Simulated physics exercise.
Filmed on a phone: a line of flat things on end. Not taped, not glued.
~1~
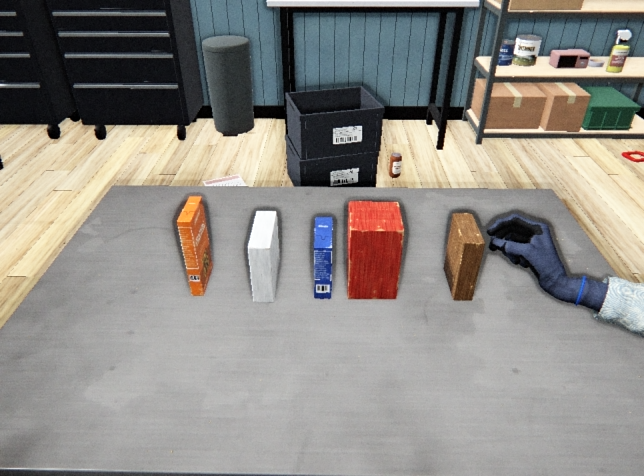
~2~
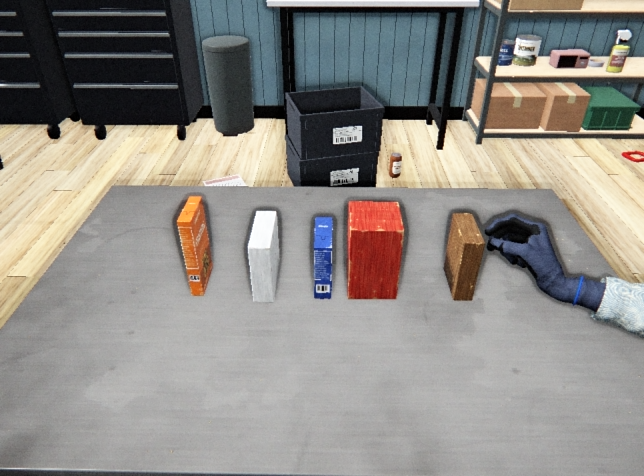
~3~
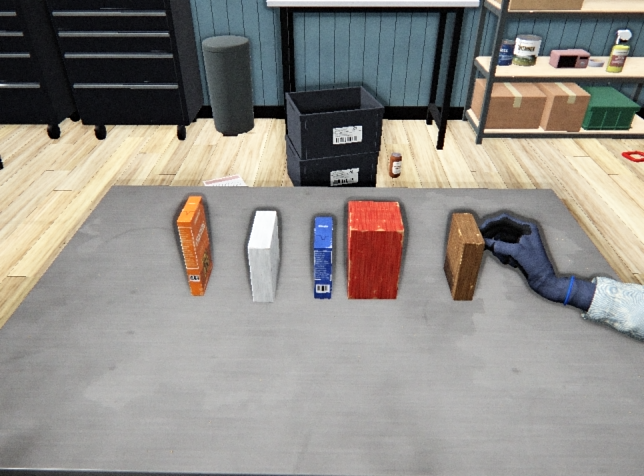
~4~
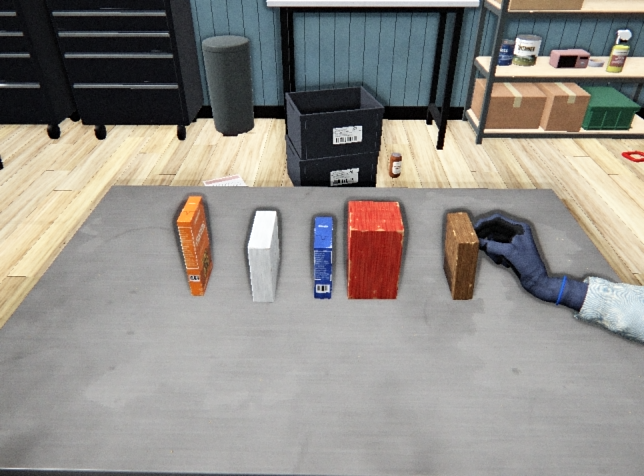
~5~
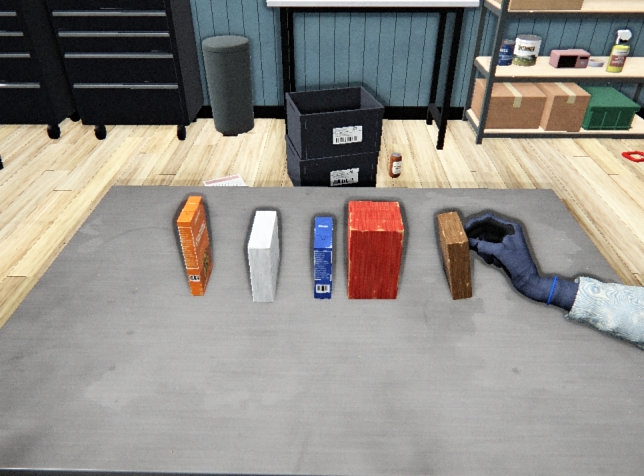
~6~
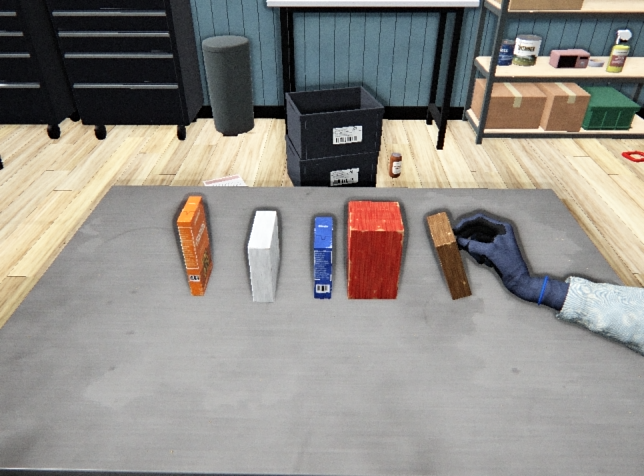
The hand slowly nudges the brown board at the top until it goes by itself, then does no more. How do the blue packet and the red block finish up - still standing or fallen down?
The blue packet finishes standing; the red block finishes standing.
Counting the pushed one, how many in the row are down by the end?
All told, the number is 1.
Then, 0.30 s past the last view, brown board 53° over.
Then, 1.80 s past the last view, brown board 59° over.
Finally, all 3 still in place. Final places as the last picture's camera would see them, blue packet near (323, 258), red block near (372, 251).
